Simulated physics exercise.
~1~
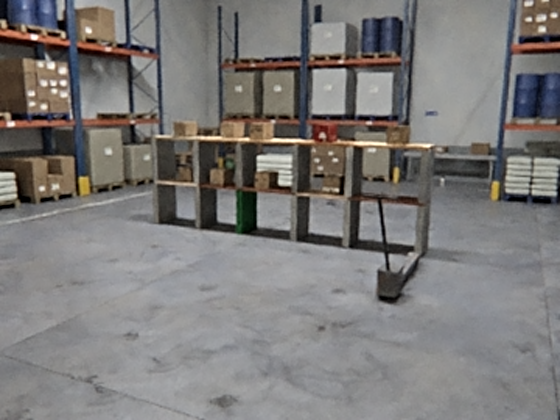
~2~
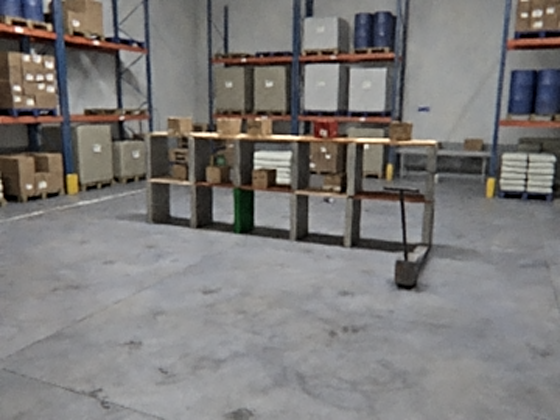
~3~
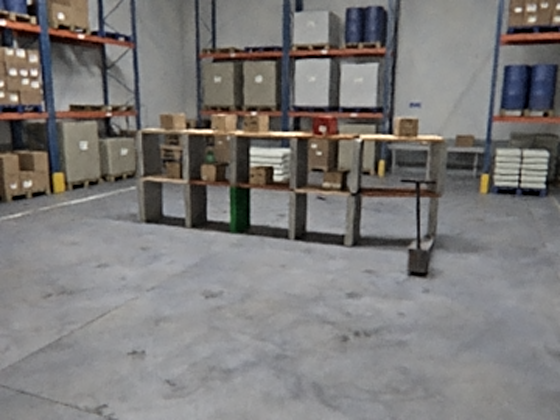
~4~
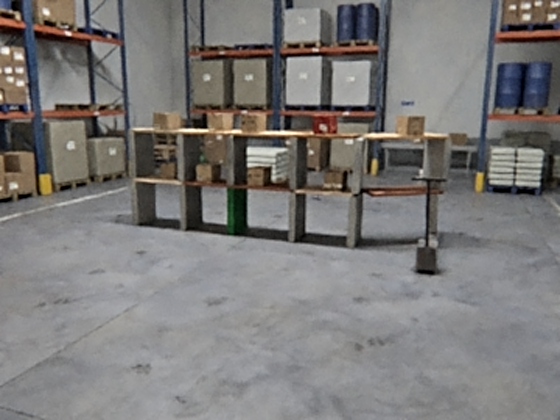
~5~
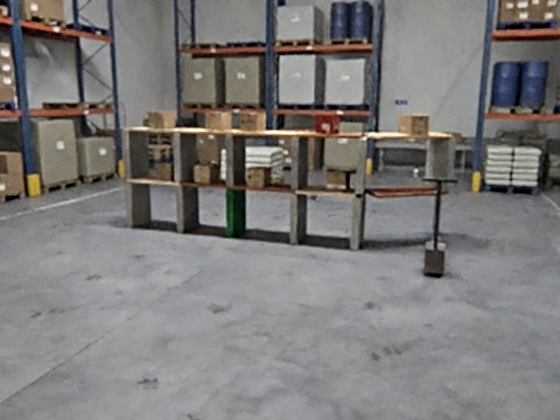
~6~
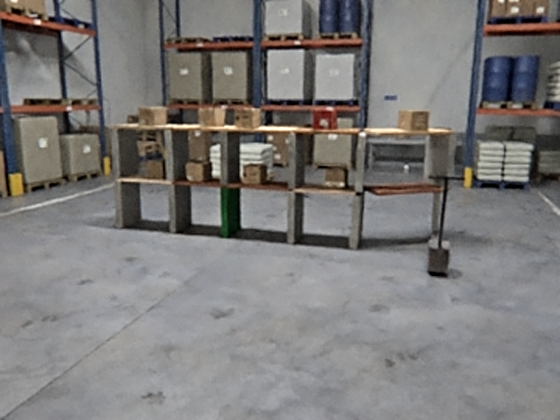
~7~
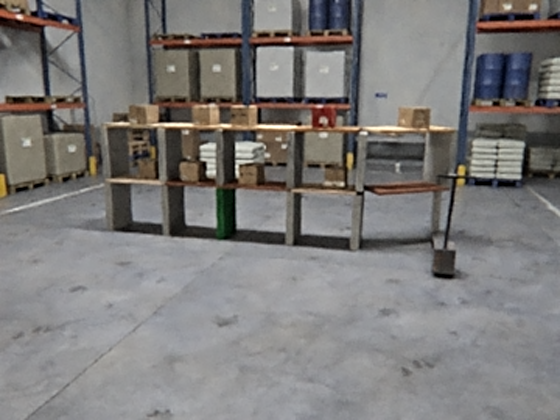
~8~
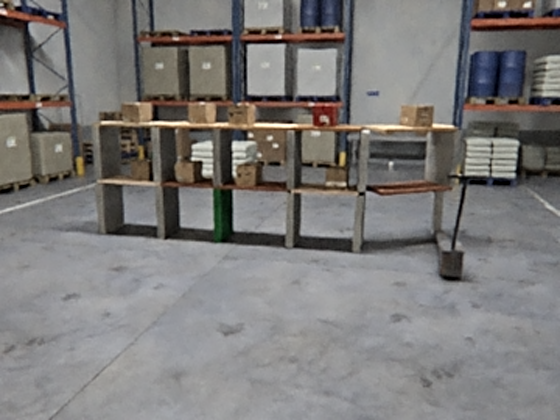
A long two-tier shelf of loose boards on grey uprights stands on the concrete floor of a warehouse, seen from the front by a camera that drifts slowly sideways. Brown cartons sit on both tiers, with a red carton on top right of centre and a green upright left of centre. Tall blue and orange racks hold boxes and drums behind. A low, dark jack with an upright handle sits at the foot of the right end and appears to shift slightly there. The shelf stays standing, with the red carton and green upright still in place.
